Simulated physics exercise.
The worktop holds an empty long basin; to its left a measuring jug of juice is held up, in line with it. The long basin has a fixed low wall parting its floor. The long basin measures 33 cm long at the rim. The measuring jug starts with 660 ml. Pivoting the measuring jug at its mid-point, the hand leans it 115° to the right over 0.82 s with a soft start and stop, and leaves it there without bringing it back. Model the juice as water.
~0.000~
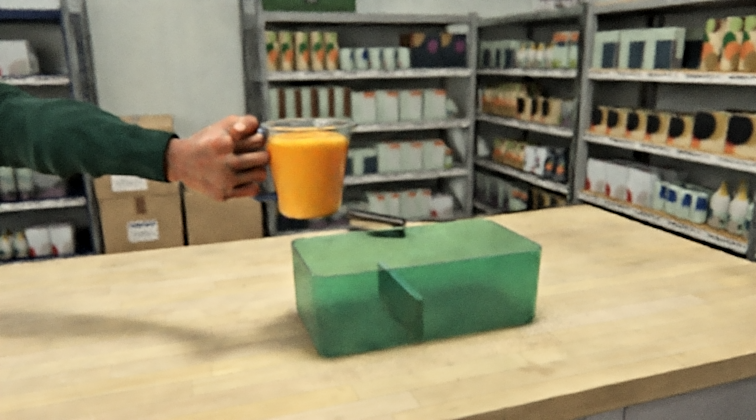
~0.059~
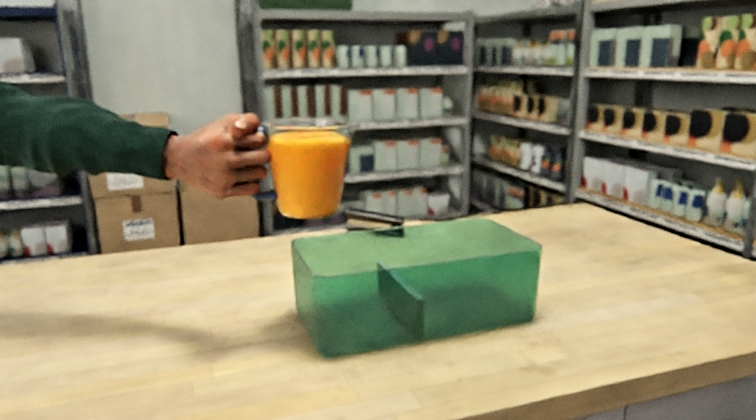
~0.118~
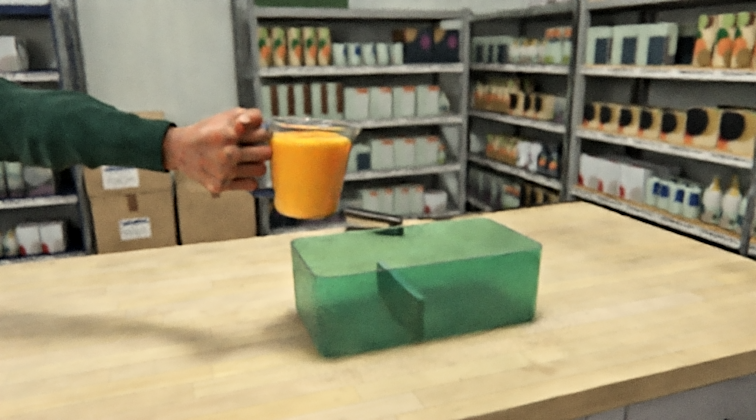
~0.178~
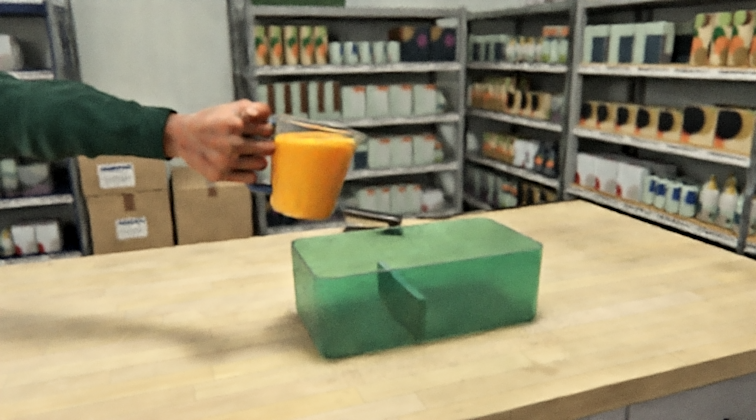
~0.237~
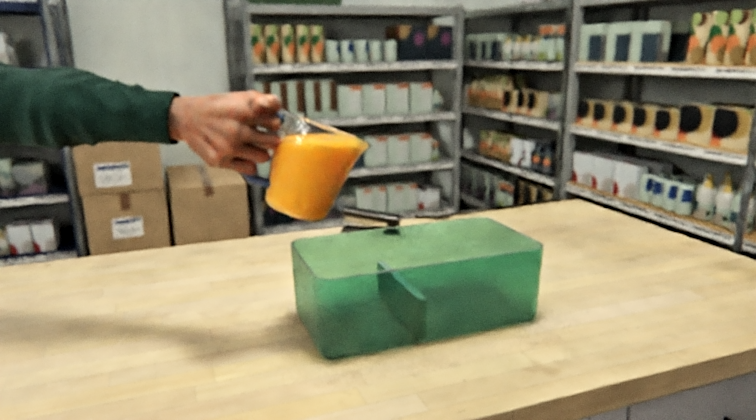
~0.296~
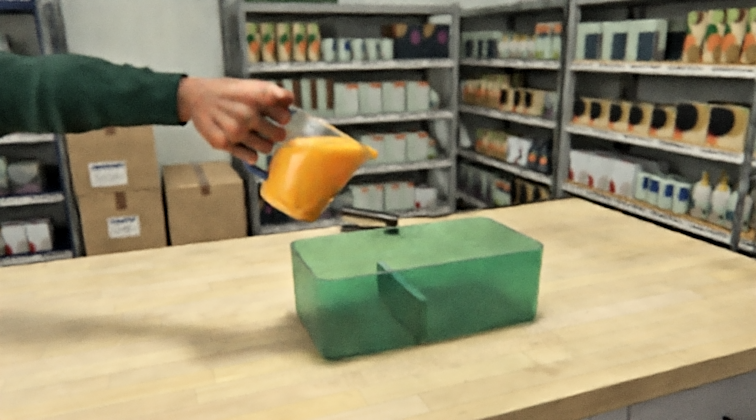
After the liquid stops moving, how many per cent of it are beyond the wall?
About 37 per cent.
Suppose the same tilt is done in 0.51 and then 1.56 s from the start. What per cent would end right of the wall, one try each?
25 and 60 %.
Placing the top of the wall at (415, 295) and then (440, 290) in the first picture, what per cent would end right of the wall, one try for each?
I'd say 25 percent on the first go, 10 percent on the next.
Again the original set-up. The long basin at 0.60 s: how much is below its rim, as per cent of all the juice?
32 %, give or take.
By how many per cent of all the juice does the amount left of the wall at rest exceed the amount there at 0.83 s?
6 %.
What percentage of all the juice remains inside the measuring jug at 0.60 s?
Some 46 per cent.
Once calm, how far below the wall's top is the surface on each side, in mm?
Left side: Around 42 mm. Right side: Around 52 mm.
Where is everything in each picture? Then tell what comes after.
The first frame shows tilt 0°; pouring edge (357, 123); surface from (266, 139) to (345, 135); the long basin's rim runs from (301, 258) to (515, 233); the wall's top is at (399, 279).
The second frame shows tilt 1°; pouring edge (358, 124); surface from (267, 138) to (346, 136).
The third frame shows tilt 6°; pouring edge (361, 127); surface from (270, 137) to (348, 137).
The fourth frame shows tilt 13°; pouring edge (366, 134); surface from (273, 138) to (354, 138).
The fifth frame shows tilt 22°; pouring edge (370, 144); surface from (277, 142) to (363, 140).
The sixth frame shows tilt 33°; pouring edge (373, 157); surface from (276, 152) to (364, 148); 1 per cent is over the edge.
After 0.60 s the tilt is 96° and 45 per cent is still to pour, 6 is left of the wall and 26 right of it.
After 0.83 s the tilt is 115° and 3 per cent is still to pour, 56 is left of the wall and 36 right of it.
After 1.06 s the tilt is 115° and 0 per cent is still to pour, 62 is left of the wall and 37 right of it.
After 1.32 s the tilt is 115° and 0 per cent is still to pour, 62 is left of the wall and 37 right of it.
In the end 62 per cent lies left of the wall, 37 right of it and 1 outside.
